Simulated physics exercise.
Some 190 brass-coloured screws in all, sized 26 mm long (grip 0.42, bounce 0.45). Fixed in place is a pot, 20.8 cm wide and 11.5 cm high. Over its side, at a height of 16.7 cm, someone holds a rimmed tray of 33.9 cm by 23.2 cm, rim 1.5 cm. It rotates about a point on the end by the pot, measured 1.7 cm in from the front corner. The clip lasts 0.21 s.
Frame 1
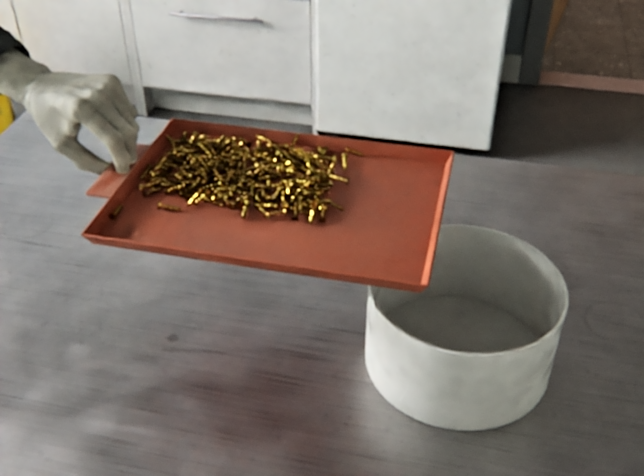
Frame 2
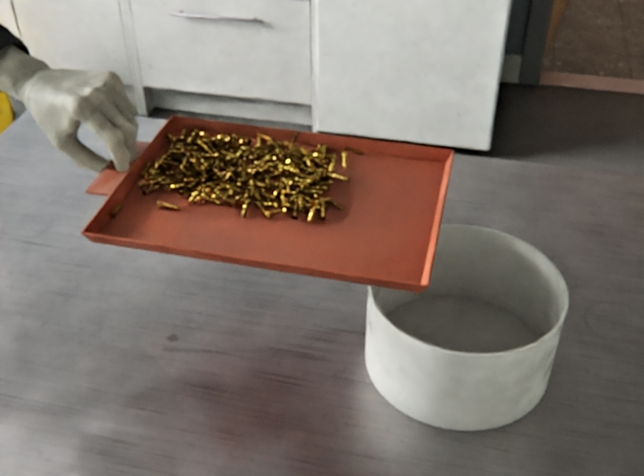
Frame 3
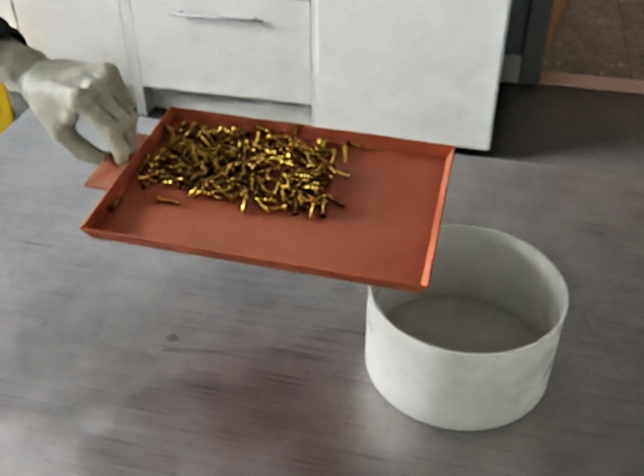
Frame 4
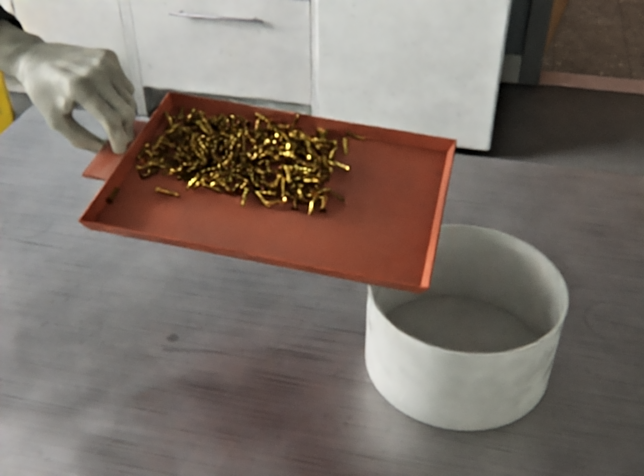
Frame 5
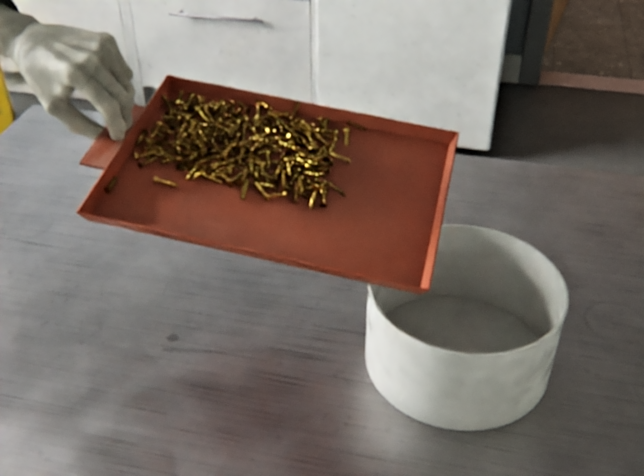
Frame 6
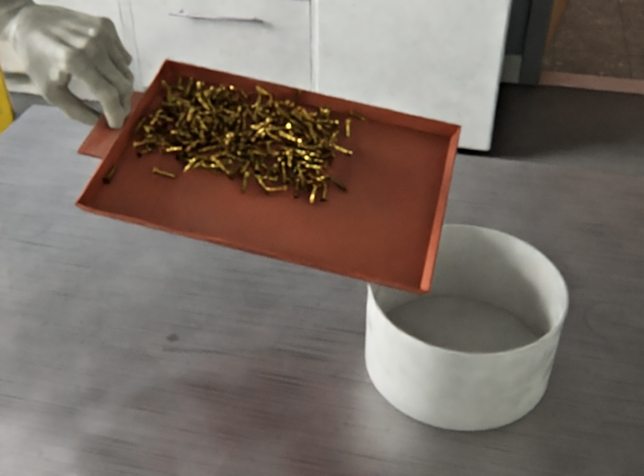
In this clip, a hand in a pale glove grips the left end of a reddish rimmed tray holding a heap of brass-coloured screws and gradually raises that end, while the right end stays low beside a white pot.
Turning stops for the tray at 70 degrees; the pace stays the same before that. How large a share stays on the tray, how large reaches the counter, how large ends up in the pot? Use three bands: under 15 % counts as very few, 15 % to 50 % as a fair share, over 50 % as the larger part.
Left on the tray: Very few; counter: The larger part; pot: Very few.
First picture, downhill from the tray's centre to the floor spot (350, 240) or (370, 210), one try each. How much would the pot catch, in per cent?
Estimate: Some 40 % and some 65 % respectively.
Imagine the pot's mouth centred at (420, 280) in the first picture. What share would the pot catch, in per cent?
Roughly 5 per cent.
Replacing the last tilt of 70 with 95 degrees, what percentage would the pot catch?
Estimate: Roughly 5 percent.
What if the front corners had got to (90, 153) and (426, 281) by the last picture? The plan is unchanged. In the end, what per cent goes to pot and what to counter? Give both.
In the pot: 55 per cent; on the counter: 45 per cent.
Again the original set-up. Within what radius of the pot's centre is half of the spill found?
Some 20 cm, give or take.
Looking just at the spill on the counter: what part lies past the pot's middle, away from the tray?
That comes to roughly 70 percent.
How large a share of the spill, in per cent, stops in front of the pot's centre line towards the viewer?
100 %.
Then, 0.32 s after the last picture, tilt 41 degrees; the tray holds 100 %, the pot 0 %.
Then, 0.53 s after the last picture, tilt 60 degrees; the tray holds 80 %, the pot 0 %.
Then, 0.86 s after the last picture, tilt 70 degrees; the tray holds 0 %, the pot 5 %.
In the end, tray 0 %, counter 95 %, pot 5 %.
